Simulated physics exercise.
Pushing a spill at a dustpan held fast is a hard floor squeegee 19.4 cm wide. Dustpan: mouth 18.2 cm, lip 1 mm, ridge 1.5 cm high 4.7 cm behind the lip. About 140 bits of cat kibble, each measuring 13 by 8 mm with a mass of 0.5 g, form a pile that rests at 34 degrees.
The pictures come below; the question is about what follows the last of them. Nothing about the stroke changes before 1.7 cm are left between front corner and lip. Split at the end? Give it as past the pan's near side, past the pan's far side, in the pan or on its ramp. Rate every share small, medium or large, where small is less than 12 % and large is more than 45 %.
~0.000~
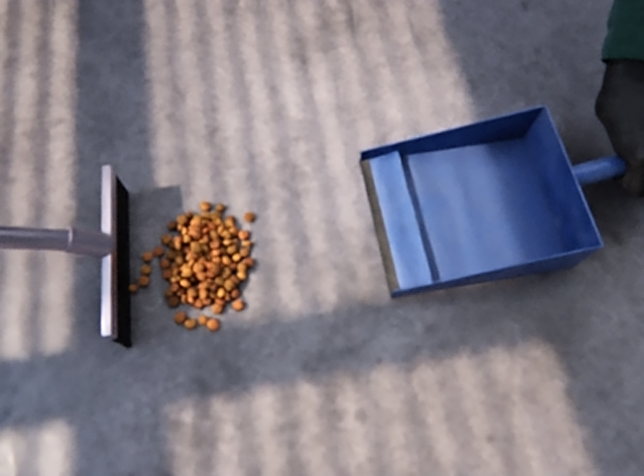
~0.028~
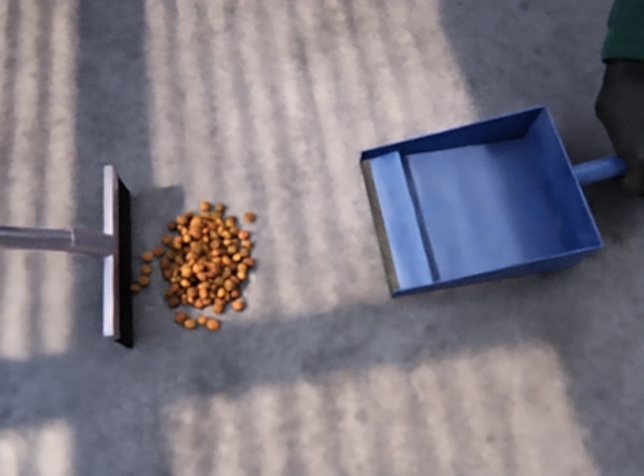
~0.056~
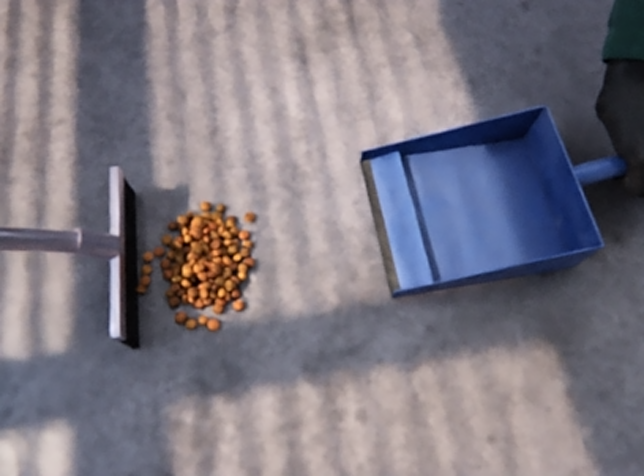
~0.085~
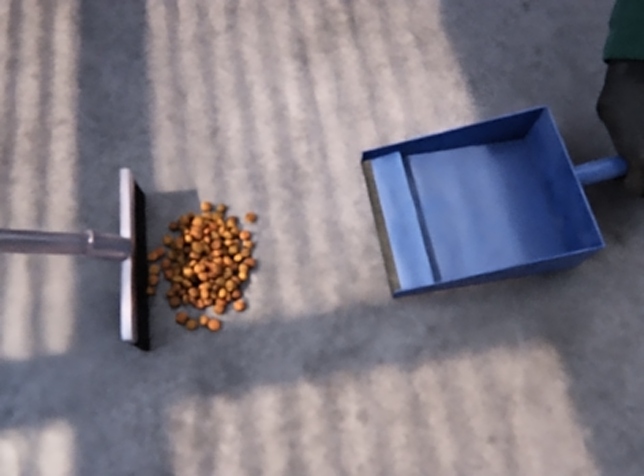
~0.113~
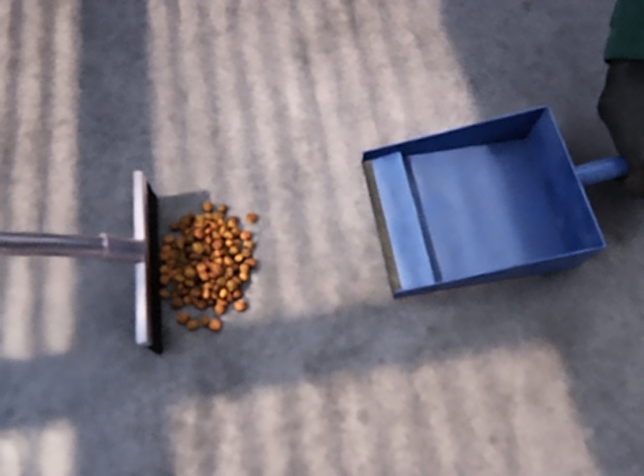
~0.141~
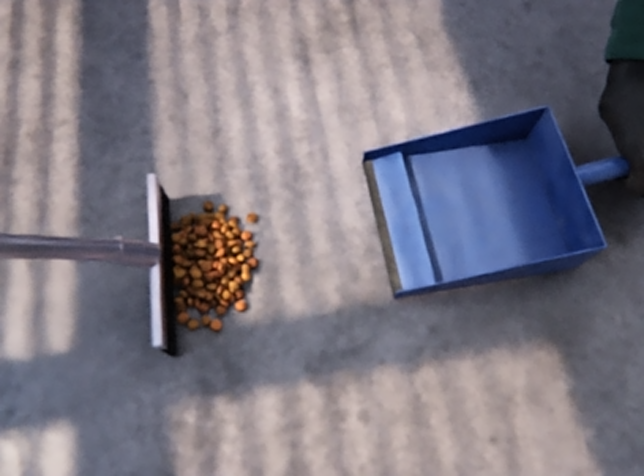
Ratings - near side: Medium; far side: Small; pan: Medium.
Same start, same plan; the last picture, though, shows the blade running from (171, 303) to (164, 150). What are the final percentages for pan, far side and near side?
Pan 25, far 20, near 5.
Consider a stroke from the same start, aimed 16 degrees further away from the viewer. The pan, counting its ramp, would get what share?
Around 45 %.
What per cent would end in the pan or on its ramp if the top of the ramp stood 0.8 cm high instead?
I'd guess close to 30 per cent.
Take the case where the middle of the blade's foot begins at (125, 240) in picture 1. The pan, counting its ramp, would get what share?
Estimate: Near 30 %.
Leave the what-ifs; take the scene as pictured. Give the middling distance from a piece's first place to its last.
Median: Approx. 22 cm.
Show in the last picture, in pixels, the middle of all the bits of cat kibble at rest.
My guess is close to (393, 276).
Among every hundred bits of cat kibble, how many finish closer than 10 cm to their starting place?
Around 10 percent.
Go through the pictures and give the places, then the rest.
The first frame shows blade from (111, 334) to (110, 173), moved 0.0 cm, 0 of the pieces shifted so far; middle of the pieces at (202, 259); pan at (477, 210).
The second frame shows blade from (113, 335) to (112, 174), moved 0.2 cm, 0 of the pieces shifted so far; middle of the pieces at (202, 259).
The third frame shows blade from (119, 336) to (118, 175), moved 0.8 cm, 1 of the pieces shifted so far; middle of the pieces at (203, 259).
The fourth frame shows blade from (131, 338) to (128, 177), moved 1.9 cm, 4 of the pieces shifted so far; middle of the pieces at (204, 259).
The fifth frame shows blade from (145, 341) to (141, 179), moved 3.4 cm, 7 of the pieces shifted so far; middle of the pieces at (205, 259).
The sixth frame shows blade from (161, 344) to (155, 182), moved 4.9 cm, 69 of the pieces shifted so far; middle of the pieces at (209, 258); pan at (480, 210). The blade's pace is about 0.54 m/s, heading 21 degrees towards the viewer's side.
After 0.37 s, middle of the blade 14 cm from the lip; 0 % over the lip, far side 0 %, near side 15 %.
After 0.53 s, middle of the blade 6 cm from the lip; 0 % over the lip, far side 0 %, near side 30 %.
After 0.80 s, middle of the blade 2 cm from the lip; 25 % over the lip, far side 0 %, near side 35 %.
By 1.2 s all is still; near side 35 %, far side 0 %, pan 25 %, in front of the lip or behind the blade 40 %.
